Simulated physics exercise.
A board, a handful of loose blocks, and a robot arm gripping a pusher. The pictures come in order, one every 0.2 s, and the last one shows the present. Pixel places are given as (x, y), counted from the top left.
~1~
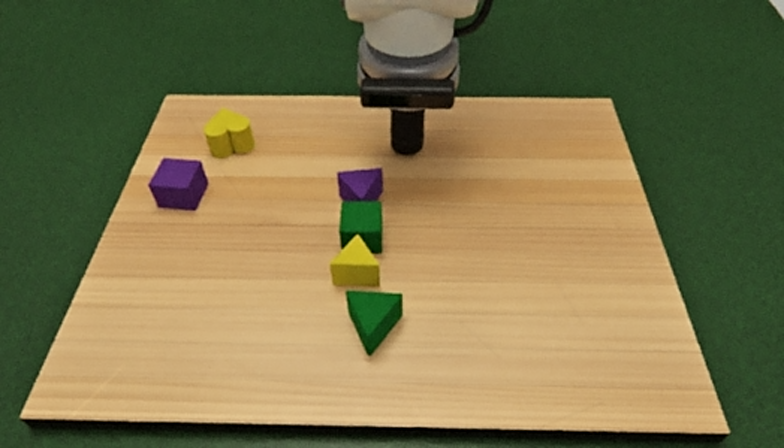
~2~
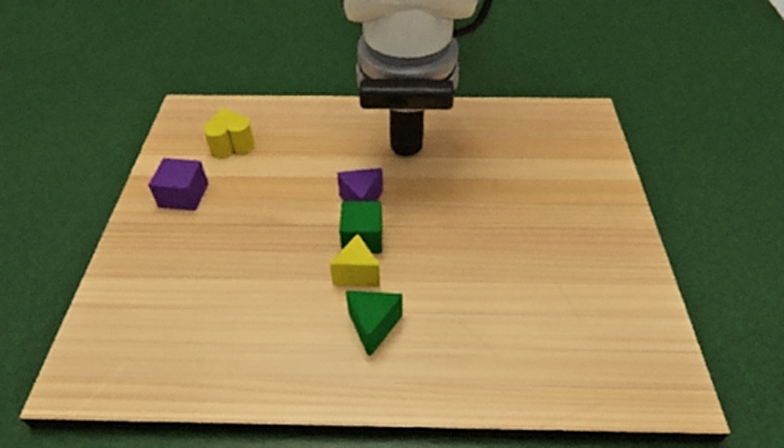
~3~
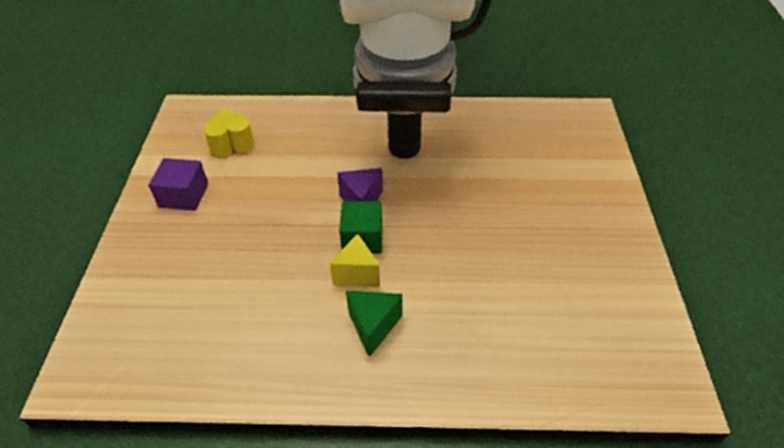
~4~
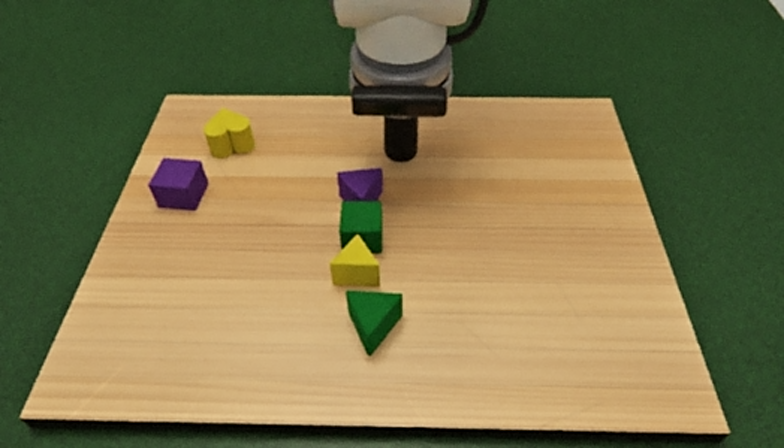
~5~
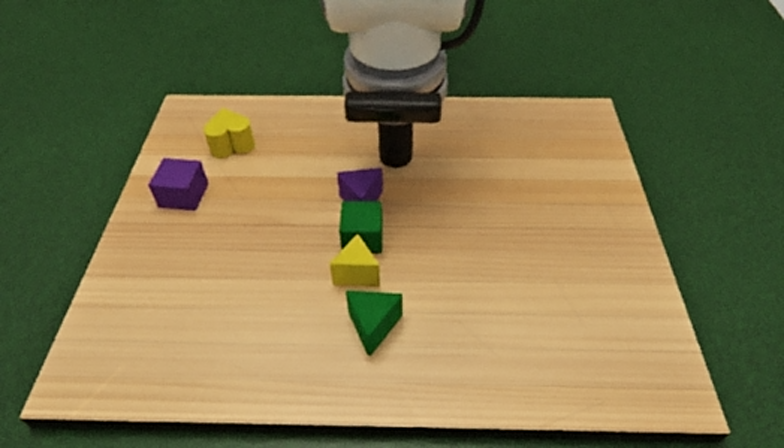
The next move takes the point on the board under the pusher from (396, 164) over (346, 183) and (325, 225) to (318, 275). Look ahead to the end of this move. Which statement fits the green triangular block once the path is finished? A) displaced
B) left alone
Choice B: Left alone.
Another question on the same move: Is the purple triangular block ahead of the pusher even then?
No
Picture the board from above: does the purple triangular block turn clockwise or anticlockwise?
Spin direction: Counter-clockwise.
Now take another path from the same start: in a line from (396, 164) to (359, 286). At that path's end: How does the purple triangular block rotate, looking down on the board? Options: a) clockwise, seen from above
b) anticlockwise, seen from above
(a)
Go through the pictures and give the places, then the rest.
In the first picture, pusher's lower end (407, 145); purple triangular block (360, 179); green square piece (361, 216); green triangular block (372, 306).
In the second picture, pusher (407, 146); blocks still.
In the third picture, pusher (404, 148); blocks still.
In the fourth picture, pusher (401, 152); blocks still.
In the fifth picture, pusher (396, 158); purple triangular block (360, 179); green square piece (361, 216); green triangular block (372, 306).
The first path, step by step. One third of the way, pusher (344, 177); nothing pushed yet.
Two thirds of the way, pusher (324, 219); purple triangular block (362, 191), turned 65° anticlockwise; green square piece (362, 218).
At the end, pusher (317, 269); purple triangular block (362, 191), turned 65° anticlockwise; green square piece (362, 218); green triangular block still.
